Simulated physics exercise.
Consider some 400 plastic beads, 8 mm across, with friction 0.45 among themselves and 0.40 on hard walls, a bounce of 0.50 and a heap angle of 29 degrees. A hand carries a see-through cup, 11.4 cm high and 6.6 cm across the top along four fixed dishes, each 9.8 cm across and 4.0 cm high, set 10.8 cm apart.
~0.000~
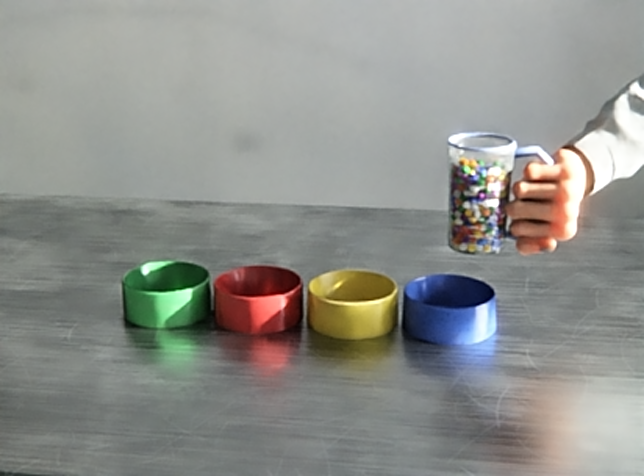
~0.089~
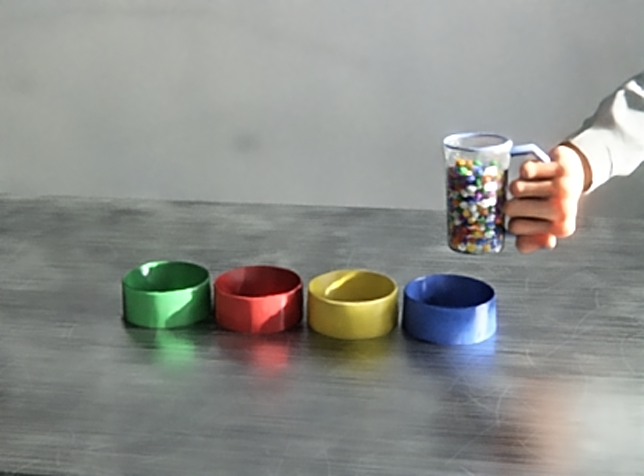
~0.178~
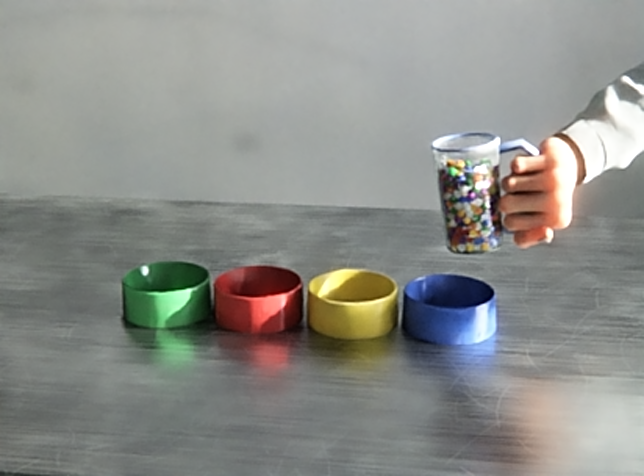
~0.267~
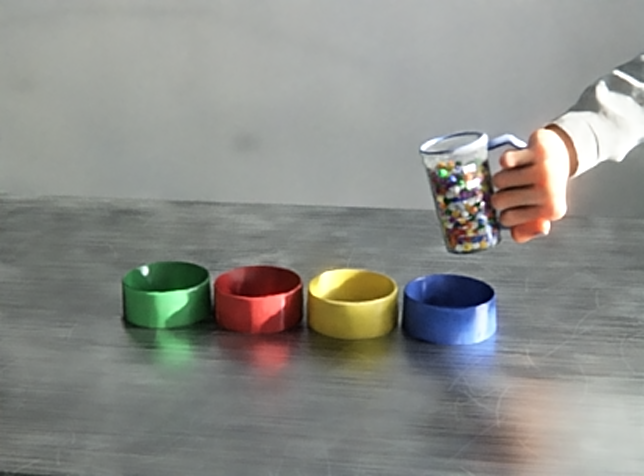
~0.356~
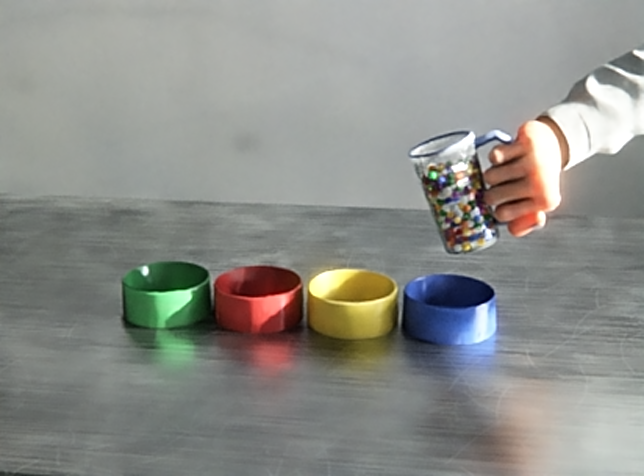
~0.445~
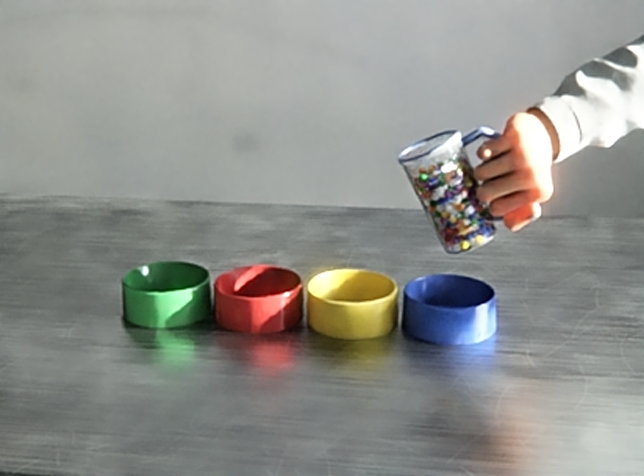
On a dark grey tabletop against a pale wall, green, red, yellow and blue dishes sit in a row while a hand at the right holds a clear cup of multicoloured beads upright above them. The hand moves the cup slightly left, steadily tilting it leftward, and the dishes stay still.
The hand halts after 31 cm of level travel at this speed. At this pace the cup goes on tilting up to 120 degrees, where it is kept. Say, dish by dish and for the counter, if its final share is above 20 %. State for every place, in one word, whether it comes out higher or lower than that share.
Red: Higher, blue: Lower, green: Lower, yellow: Lower, counter: Lower.
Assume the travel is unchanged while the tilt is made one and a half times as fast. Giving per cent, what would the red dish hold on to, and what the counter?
Result - red dish: 40; counter: 20.
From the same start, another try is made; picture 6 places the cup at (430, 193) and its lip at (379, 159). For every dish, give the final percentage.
Dish by dish: Red 10 per cent, blue 0 per cent, green 80 per cent, yellow 0 per cent.
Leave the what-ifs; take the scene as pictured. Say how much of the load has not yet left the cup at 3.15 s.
That would be some 0 per cent.
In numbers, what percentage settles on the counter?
The answer is roughly 5 per cent.
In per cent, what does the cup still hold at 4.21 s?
Around 0 in a hundred.
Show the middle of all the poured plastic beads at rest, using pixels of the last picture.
My guess is close to (255, 296).
Then, at 2.07 s, tilt 120 degrees; cup holds 20 %, red 75 %.
After 3.15 s, tilt 120 degrees; cup holds 0 %, red 95 %.
After 4.21 s, tilt 120 degrees; cup holds 0 %, red 95 %.
In the end, at 4.5 s, red 95 %, blue 0 %, green 0 %, yellow 0 %, counter 5 %.
